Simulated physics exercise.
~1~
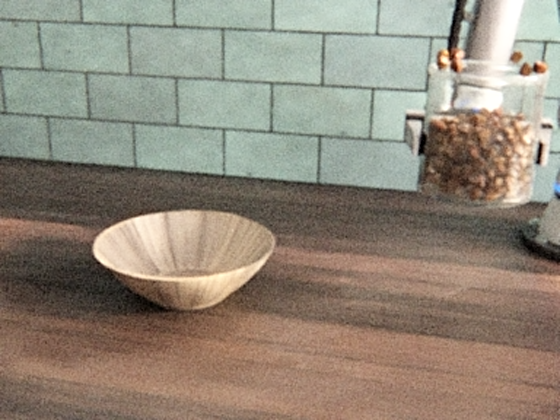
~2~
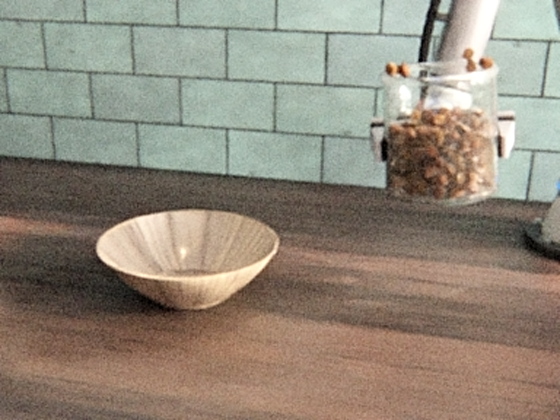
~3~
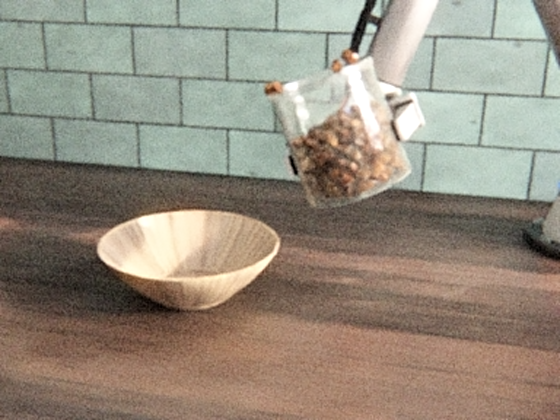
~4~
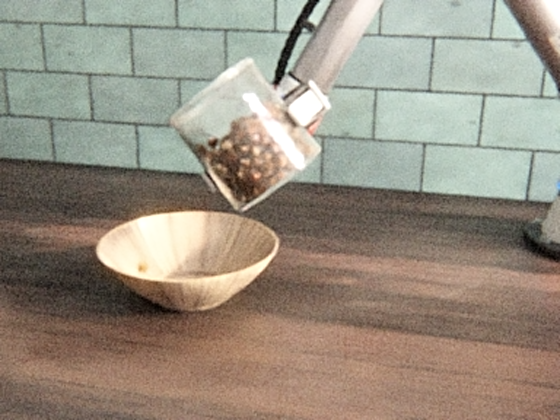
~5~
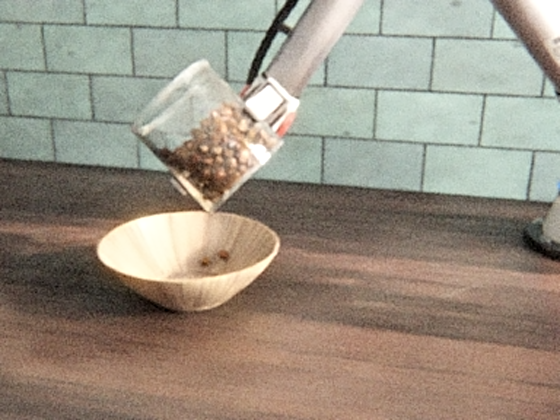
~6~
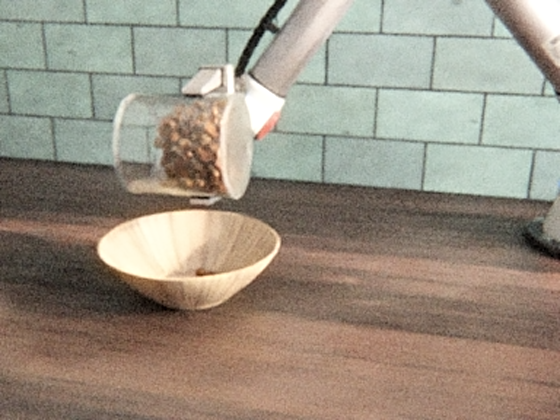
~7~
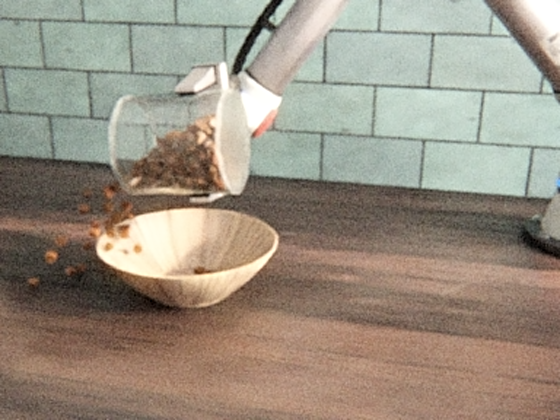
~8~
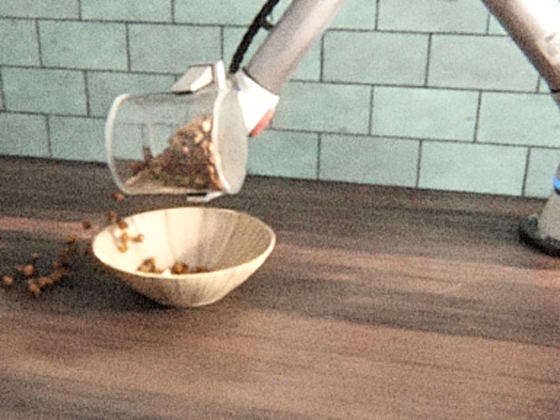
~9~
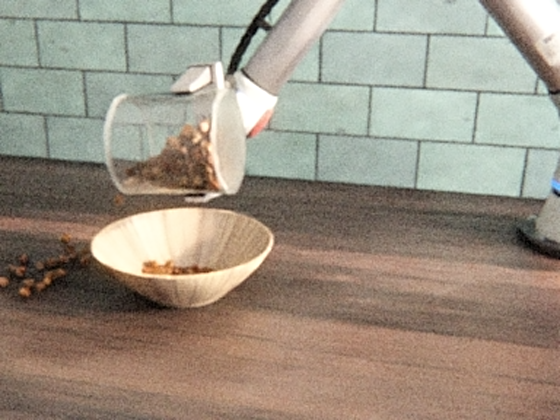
A robot arm tips a clear tumbler, spilling brown pellets into and left of a bowl.
